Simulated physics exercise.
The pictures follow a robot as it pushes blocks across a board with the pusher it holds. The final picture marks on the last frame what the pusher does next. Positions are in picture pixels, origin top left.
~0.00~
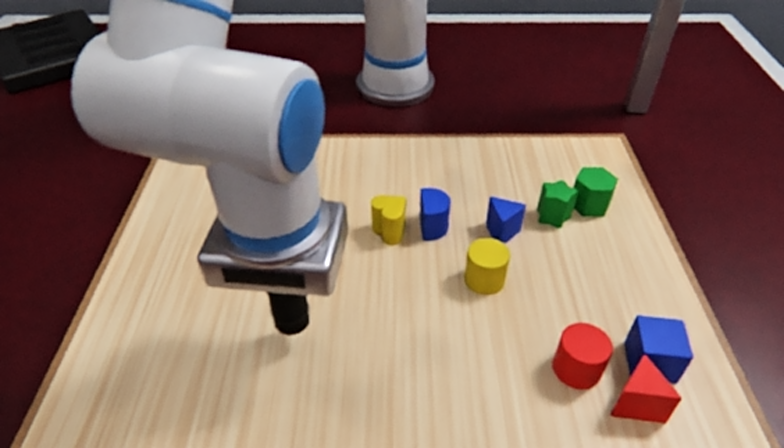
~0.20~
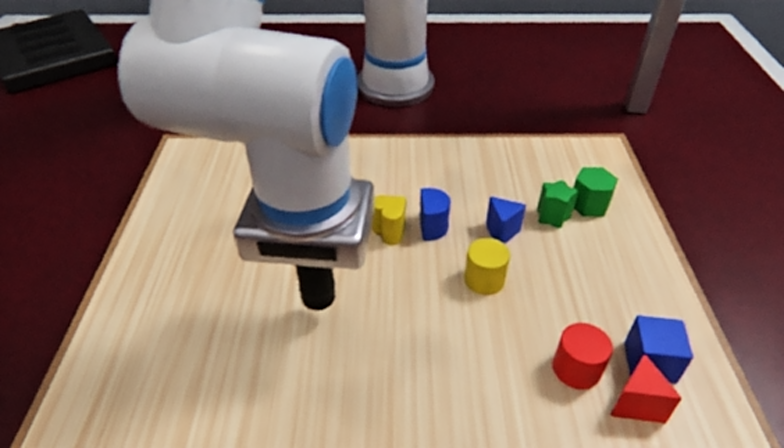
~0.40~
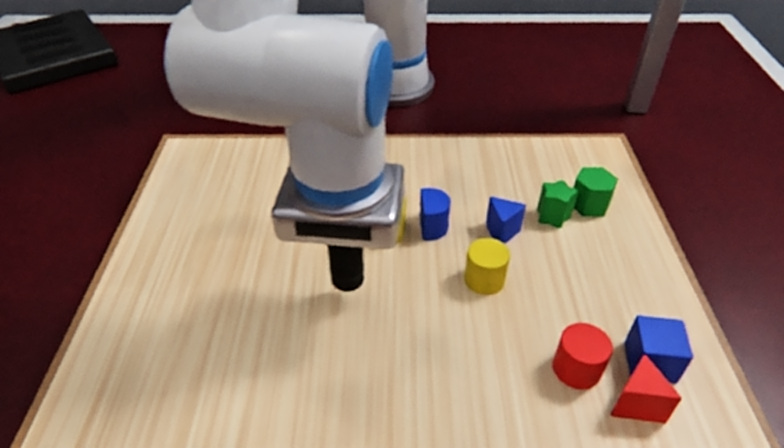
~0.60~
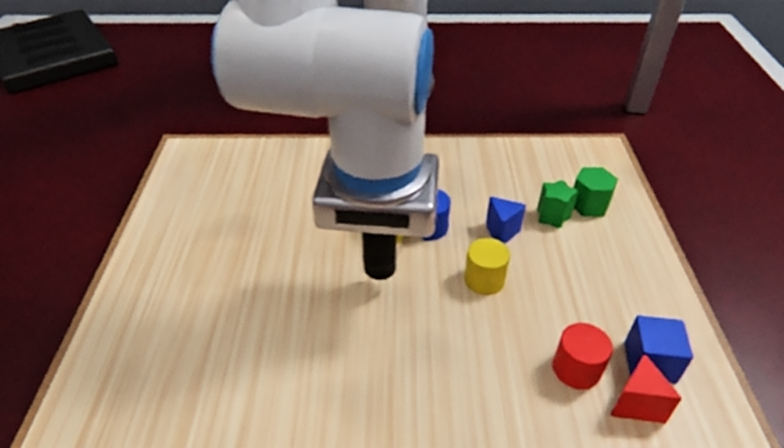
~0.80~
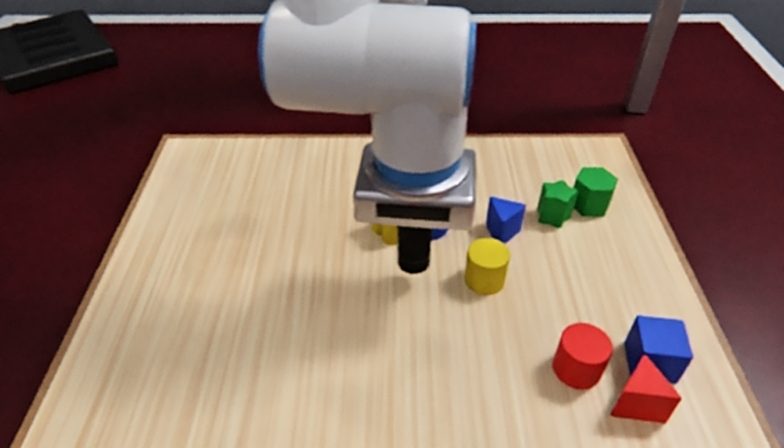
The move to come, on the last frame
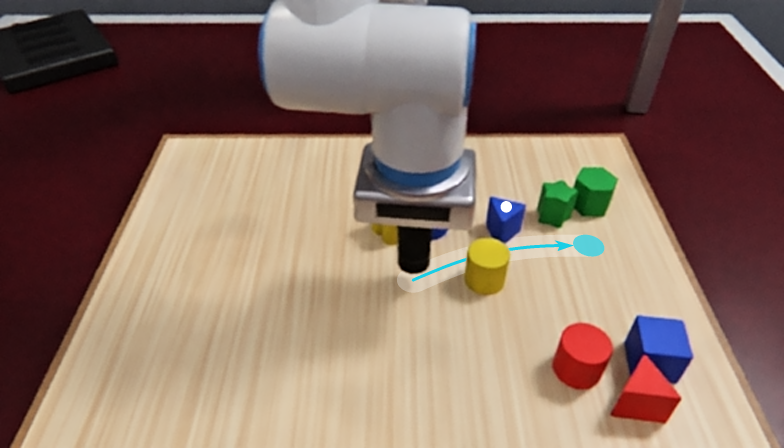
The clip opens on a white robot arm holding a black pusher over the left side of a wooden board, with red, blue, yellow and green blocks resting to its right. The arm glides rightward and slightly away, passing in front of yellow and blue blocks, and nears the yellow round block while every block stays still.
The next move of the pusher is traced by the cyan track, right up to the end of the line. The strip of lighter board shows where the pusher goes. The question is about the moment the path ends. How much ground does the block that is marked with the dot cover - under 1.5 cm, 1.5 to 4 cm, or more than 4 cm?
Between 1.5 and 4 cm.
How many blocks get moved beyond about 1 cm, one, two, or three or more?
Two get moved.
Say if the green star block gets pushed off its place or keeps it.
Stays put.
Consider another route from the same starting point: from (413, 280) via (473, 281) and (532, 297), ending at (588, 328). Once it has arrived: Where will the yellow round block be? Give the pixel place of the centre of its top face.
Top centre: (573, 255).
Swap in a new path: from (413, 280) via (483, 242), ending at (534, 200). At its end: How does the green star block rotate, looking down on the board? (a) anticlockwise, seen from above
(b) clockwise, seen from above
Answer: B.
The line goes from (413, 280) through (498, 252) to (589, 245); the dot is on the blue triangular piece.
What follows on the original path. One third of the way, pusher at (472, 242); yellow round block at (499, 253).
Two thirds of the way, pusher at (531, 230); yellow round block at (506, 252); blue triangular piece at (522, 202), turned 80° anticlockwise.
At the end, pusher at (594, 229); yellow round block at (506, 252); blue triangular piece at (522, 202), turned 85° anticlockwise; green star block unmoved.
